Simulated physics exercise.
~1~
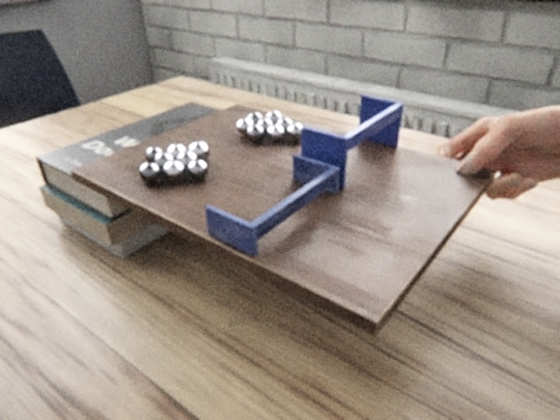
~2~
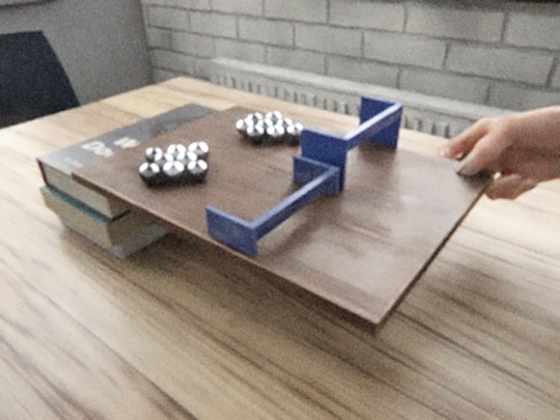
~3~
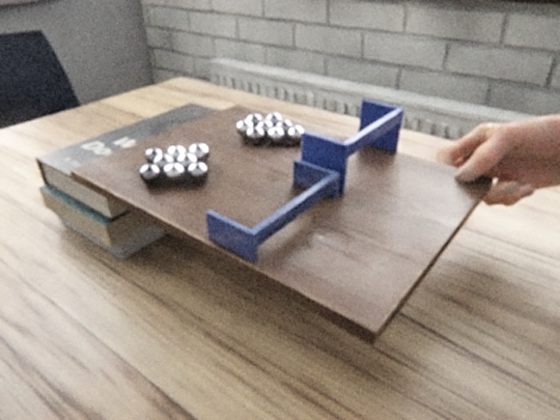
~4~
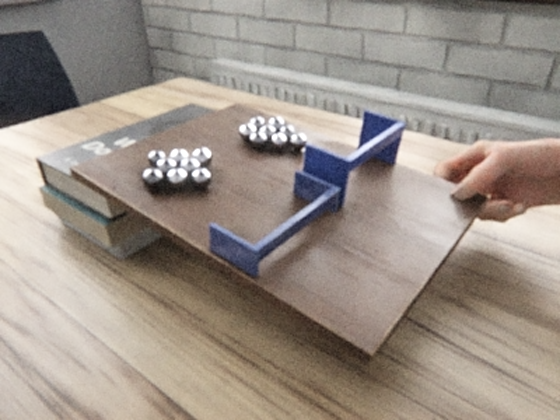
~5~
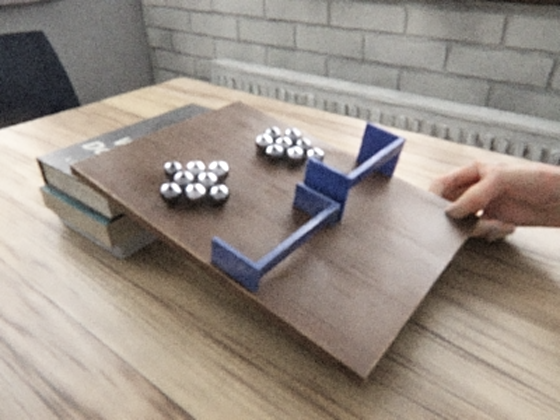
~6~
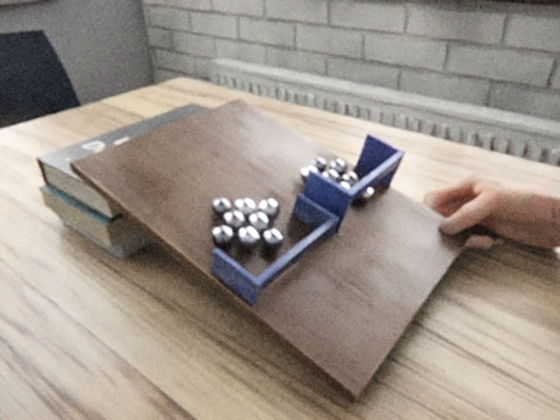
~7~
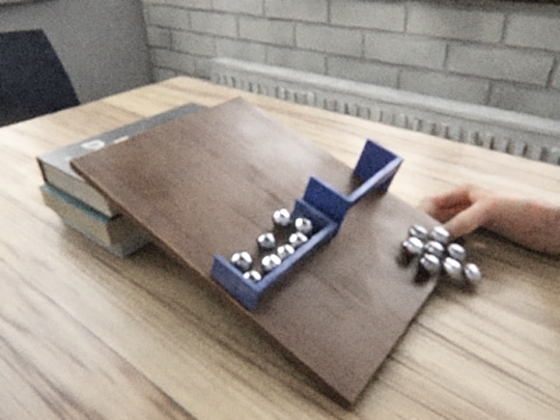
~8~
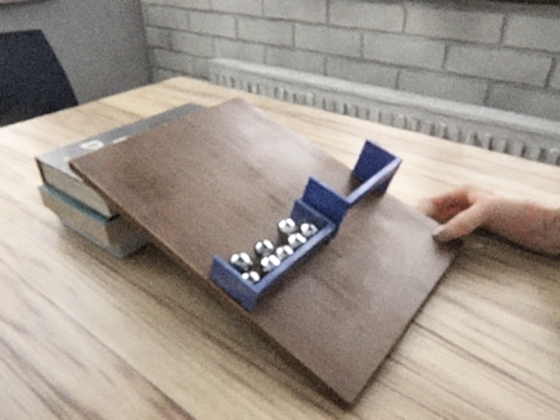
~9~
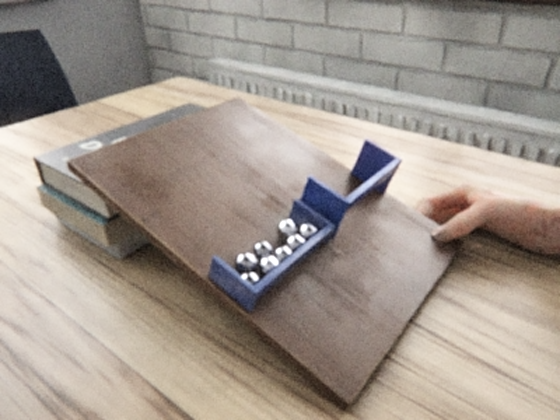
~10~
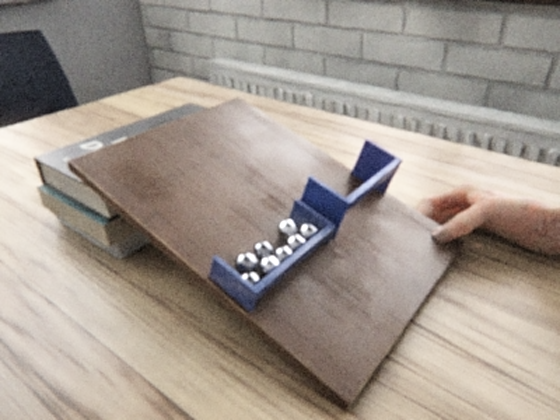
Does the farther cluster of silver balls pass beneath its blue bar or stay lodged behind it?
The farther cluster passes beneath its blue bar and leaves the board, while the nearer cluster lodges against its own bar.
Two clusters of shiny silver balls sit on a dark brown board that rests on a stack of books on a light wooden table, seen from above and to one side, with a pale brick wall and radiator behind. Farther down the board stand two blue barriers, and a hand holds the right end. The hand lowers that end, and the board tilts more steeply. Both clusters slide down toward the barriers. The farther one passes under its bar and off the board's lower end, while the nearer one stays gathered behind its barrier as the board comes to rest.
